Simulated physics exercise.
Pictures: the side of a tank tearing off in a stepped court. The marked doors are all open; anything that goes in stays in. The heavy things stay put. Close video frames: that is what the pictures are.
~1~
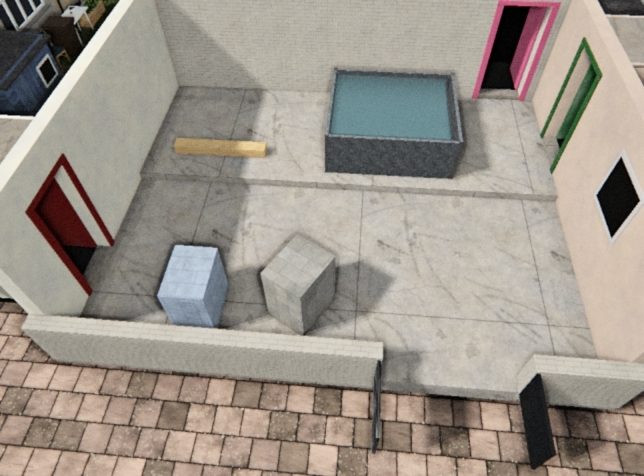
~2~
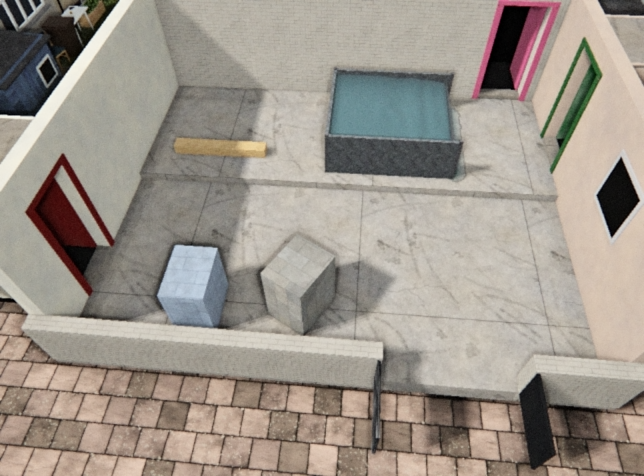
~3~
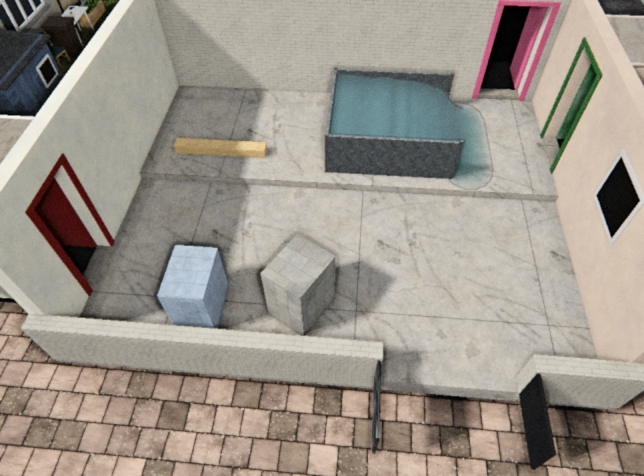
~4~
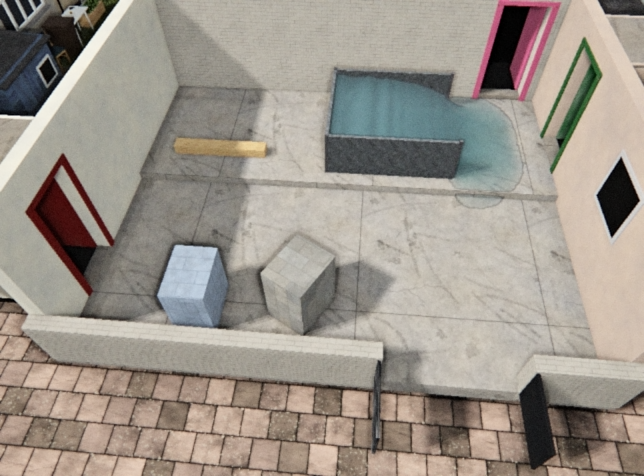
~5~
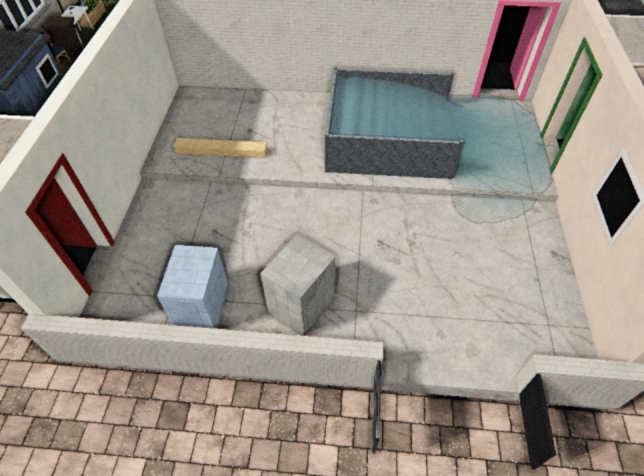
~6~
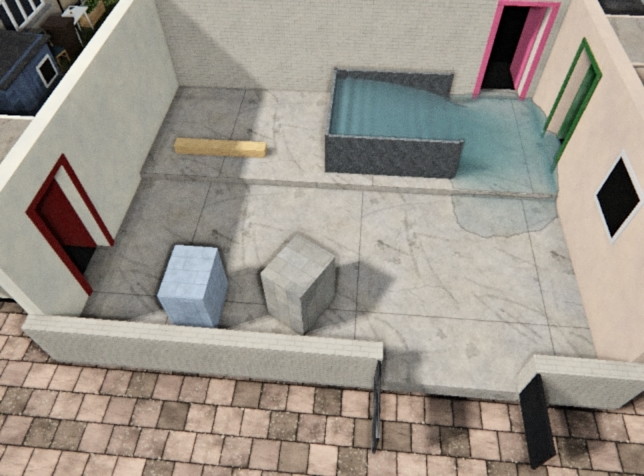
Water pours from the tank's open right side and spreads across the stepped court floor.
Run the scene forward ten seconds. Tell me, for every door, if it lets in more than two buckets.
In the end the green door sees more than two pails; the pink door sees more than two pails; the red door sees two pails or less.
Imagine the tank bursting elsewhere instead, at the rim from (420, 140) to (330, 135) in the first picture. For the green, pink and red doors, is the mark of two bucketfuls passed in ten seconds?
Well, the green door comes up short, the pink door comes up short, and the red door overshoots.
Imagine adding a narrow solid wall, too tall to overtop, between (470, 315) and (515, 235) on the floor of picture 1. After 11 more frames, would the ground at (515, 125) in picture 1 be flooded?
Submerged.
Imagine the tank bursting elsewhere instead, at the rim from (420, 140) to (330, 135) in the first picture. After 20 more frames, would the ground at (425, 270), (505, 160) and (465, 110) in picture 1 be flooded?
Sequence of results: Reached by the flood, missed by the flood, missed by the flood.
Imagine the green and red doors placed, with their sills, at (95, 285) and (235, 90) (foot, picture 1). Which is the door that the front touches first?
The pink one is first.
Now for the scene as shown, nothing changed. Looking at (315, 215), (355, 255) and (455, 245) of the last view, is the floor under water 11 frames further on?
First spot not wet, second not wet, third not wet.
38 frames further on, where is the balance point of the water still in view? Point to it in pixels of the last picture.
Around pixel (435, 203).
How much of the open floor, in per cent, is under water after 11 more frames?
I'd guess some 20 per cent.
A moment on, water covers 15 % of the floor; the green door far over two buckets in, the pink door under two buckets in, the red door not reached.
Next, water covers 20 % of the floor; the green door far over two buckets in, the pink door far over two buckets in, the red door not reached.
Then, water covers 35 % of the floor; the green door far over two buckets in, the pink door far over two buckets in, the red door not reached.
Later, water covers 55 % of the floor; the green door far over two buckets in, the pink door far over two buckets in, the red door not reached.
In the end, water covers 75 % of the floor; the green door far over two buckets in, the pink door far over two buckets in, the red door wet at the sill, nothing in.
